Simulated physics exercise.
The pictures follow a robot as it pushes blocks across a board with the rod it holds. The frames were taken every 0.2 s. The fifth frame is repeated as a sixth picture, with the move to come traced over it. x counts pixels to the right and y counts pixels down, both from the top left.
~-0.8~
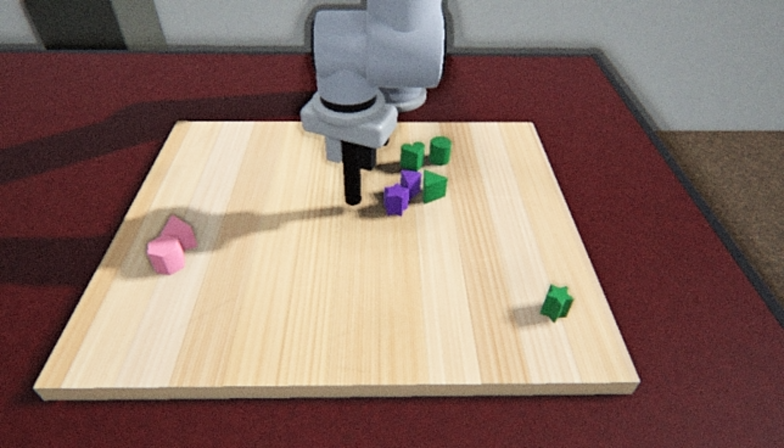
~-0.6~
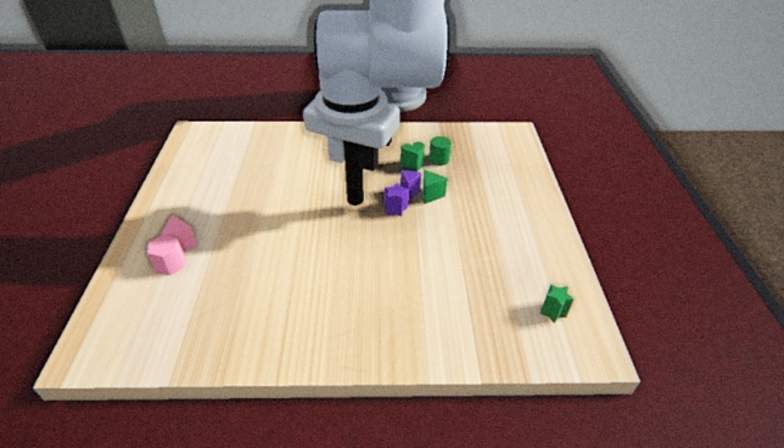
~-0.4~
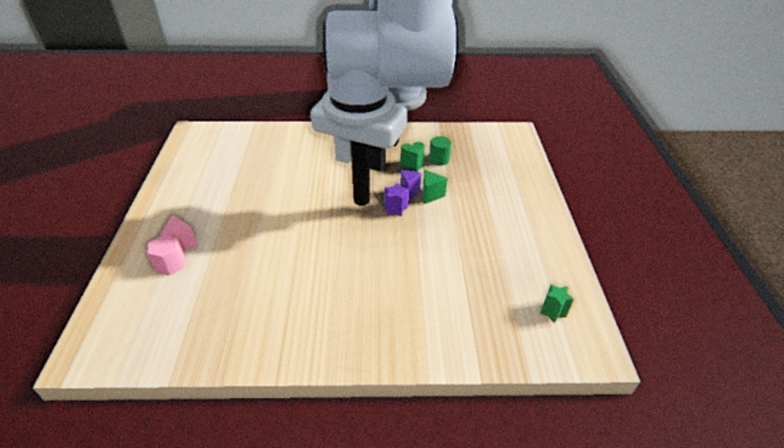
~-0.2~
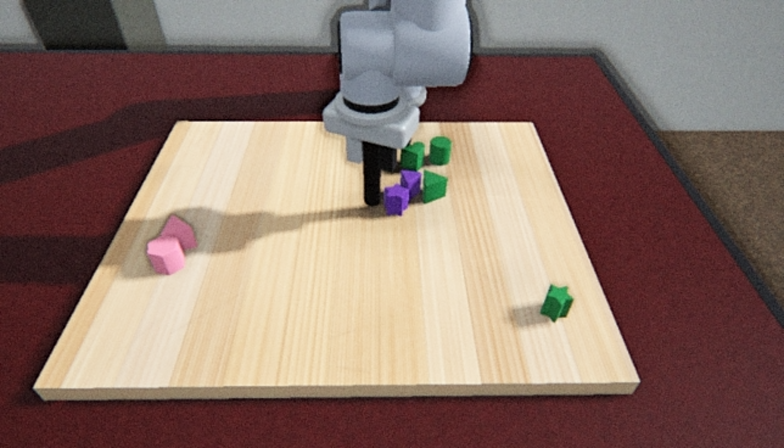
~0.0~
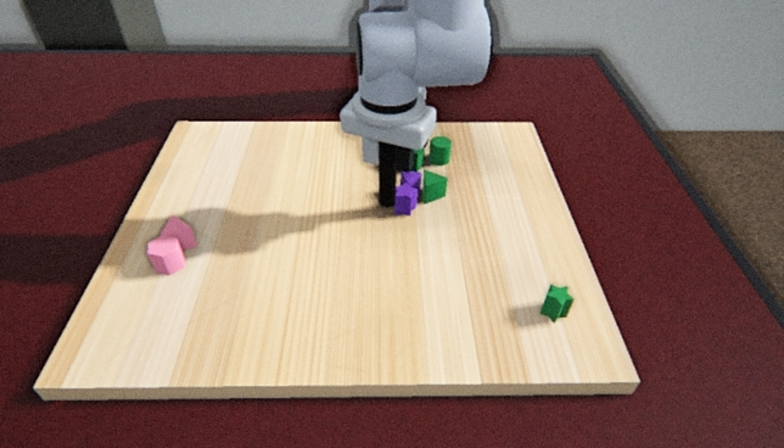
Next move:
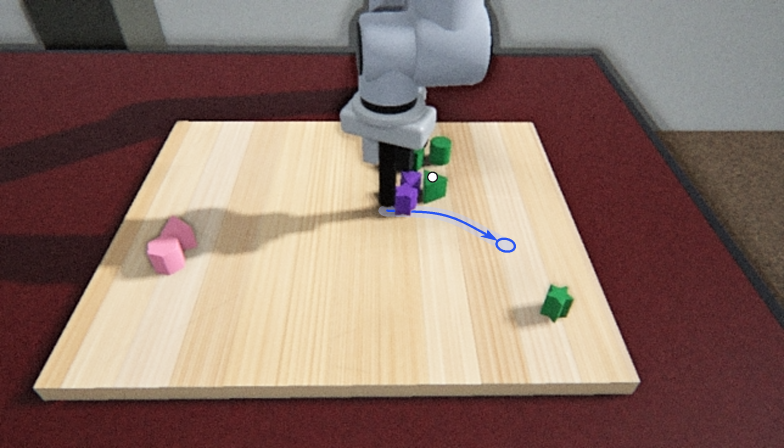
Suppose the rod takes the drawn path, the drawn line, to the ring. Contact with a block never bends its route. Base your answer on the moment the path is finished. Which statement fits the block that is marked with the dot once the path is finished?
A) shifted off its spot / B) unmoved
It's A.
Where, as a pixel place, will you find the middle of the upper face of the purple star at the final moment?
It should be at (468, 191) by then.
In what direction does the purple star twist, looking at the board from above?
It turns counter-clockwise.
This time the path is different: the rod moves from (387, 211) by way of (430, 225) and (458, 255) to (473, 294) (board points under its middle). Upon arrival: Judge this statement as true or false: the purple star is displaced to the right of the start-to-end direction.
False.
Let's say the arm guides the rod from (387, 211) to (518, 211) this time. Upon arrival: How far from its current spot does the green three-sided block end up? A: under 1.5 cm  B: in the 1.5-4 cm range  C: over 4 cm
The answer is B.
The drawn path runs from (387, 211) by way of (429, 213) and (468, 225) to (506, 245); the dot is on the green three-sided block.
The first path, step by step. One third of the way, rod at (430, 204); purple star at (448, 191); purple three-sided block at (413, 174), turned 30° anticlockwise; green three-sided block at (442, 176), turned 65° anticlockwise.
Two thirds of the way, rod at (470, 216); purple star at (468, 191), turned 60° anticlockwise; purple three-sided block at (413, 174), turned 30° anticlockwise; green three-sided block at (444, 176), turned 80° anticlockwise.
At the end, rod at (508, 236); purple star at (468, 191), turned 60° anticlockwise; purple three-sided block at (413, 174), turned 30° anticlockwise; green three-sided block at (444, 176), turned 80° anticlockwise.
